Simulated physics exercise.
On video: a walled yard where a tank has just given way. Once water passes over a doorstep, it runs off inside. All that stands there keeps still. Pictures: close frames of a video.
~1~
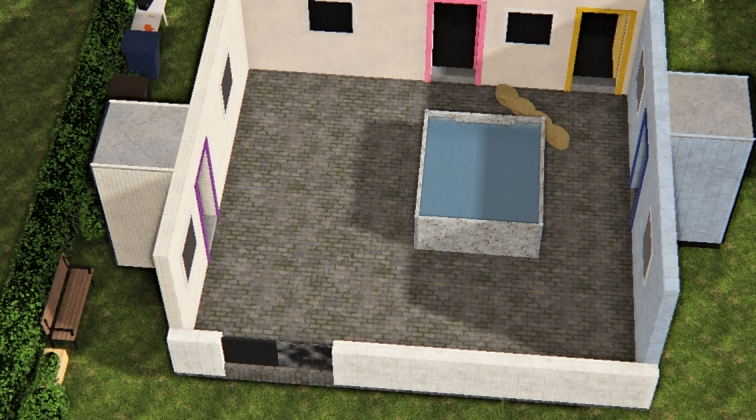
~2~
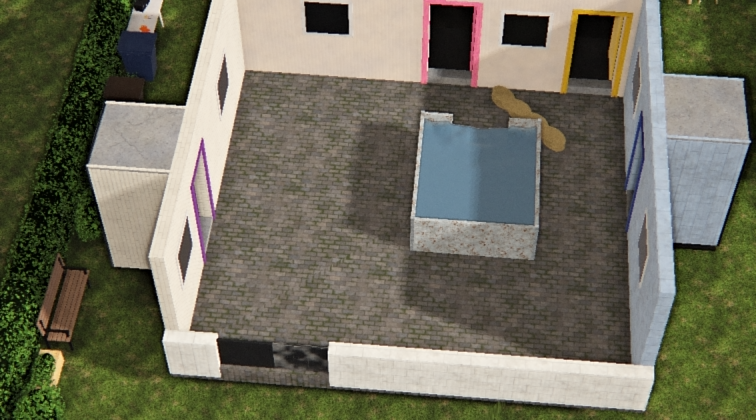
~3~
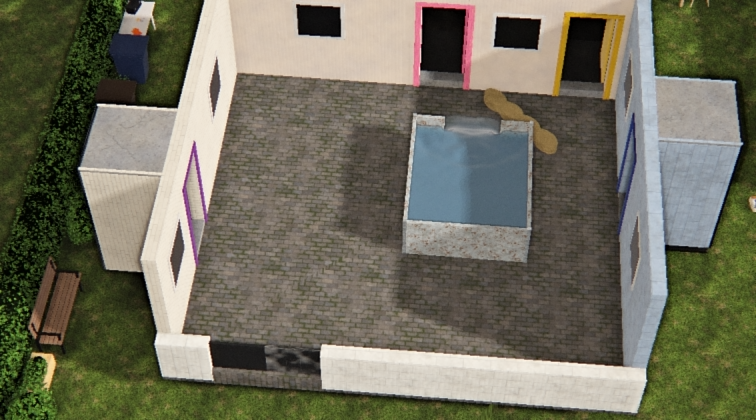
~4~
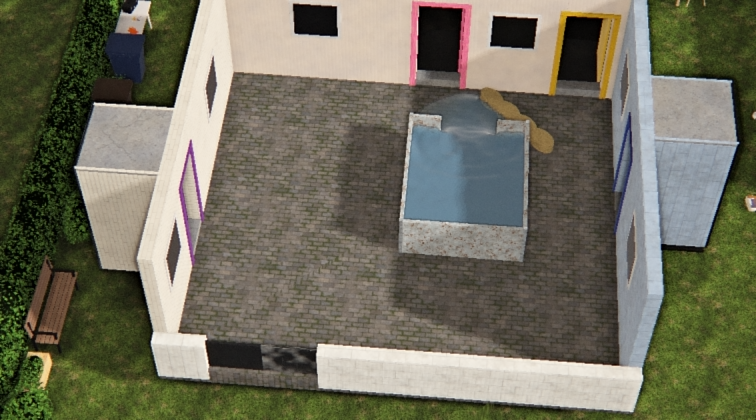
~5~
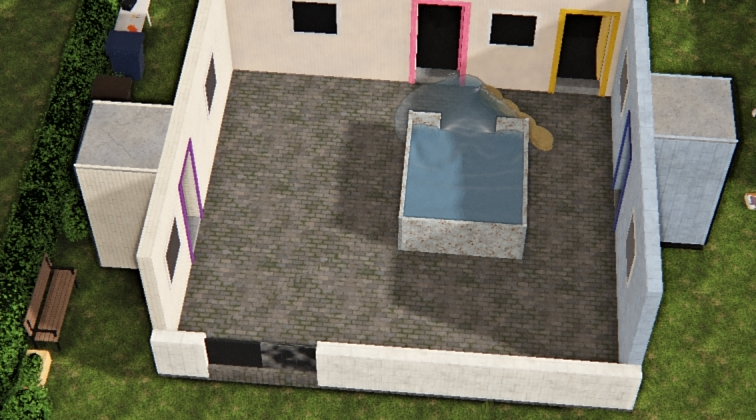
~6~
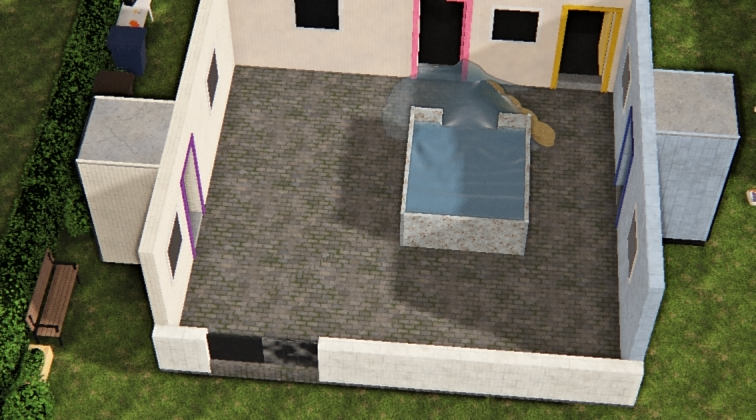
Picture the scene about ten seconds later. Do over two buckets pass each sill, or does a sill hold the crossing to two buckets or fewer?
In the end the yellow door sees no more than two buckets come in; the purple door sees no more than two buckets come in; the pink door sees more than two buckets come in; the blue door sees more than two buckets come in.
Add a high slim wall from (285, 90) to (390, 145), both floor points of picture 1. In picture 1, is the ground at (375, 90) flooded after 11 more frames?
My call for that spot - a puddle.
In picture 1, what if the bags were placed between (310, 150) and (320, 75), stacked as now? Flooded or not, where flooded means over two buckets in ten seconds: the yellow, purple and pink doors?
Door by door: The yellow one goes past the limit, then the purple one remains within bounds, then the pink one goes past the limit.
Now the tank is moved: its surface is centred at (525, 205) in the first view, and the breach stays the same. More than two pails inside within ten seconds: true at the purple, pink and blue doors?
Here's what I see: The purple door never reaches it, while the pink door gets beyond it and the blue door gets beyond it.
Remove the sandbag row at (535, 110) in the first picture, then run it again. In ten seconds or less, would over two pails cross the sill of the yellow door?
Observed - yellow door tops the line.
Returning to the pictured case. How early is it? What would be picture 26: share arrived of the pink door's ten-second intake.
Something like 80 in a hundred.
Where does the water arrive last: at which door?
My answer: The purple-painted one.
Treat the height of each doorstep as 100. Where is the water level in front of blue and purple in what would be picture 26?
Respectively about 210 and 20 per cent.
A moment on, water covers 15 % of the floor; the yellow door wet at the sill, nothing in, the purple door not reached, the pink door far over two buckets in, the blue door not reached.
Next, water covers 30 % of the floor; the yellow door wet at the sill, nothing in, the purple door not reached, the pink door far over two buckets in, the blue door wet at the sill, nothing in.
Then, water covers 45 % of the floor; the yellow door wet at the sill, nothing in, the purple door wet at the sill, nothing in, the pink door far over two buckets in, the blue door under two buckets in.
Later, water covers 80 % of the floor; the yellow door wet at the sill, nothing in, the purple door wet at the sill, nothing in, the pink door far over two buckets in, the blue door over two buckets in.
In the end, water covers 90 % of the floor; the yellow door wet at the sill, nothing in, the purple door wet at the sill, nothing in, the pink door far over two buckets in, the blue door over two buckets in.
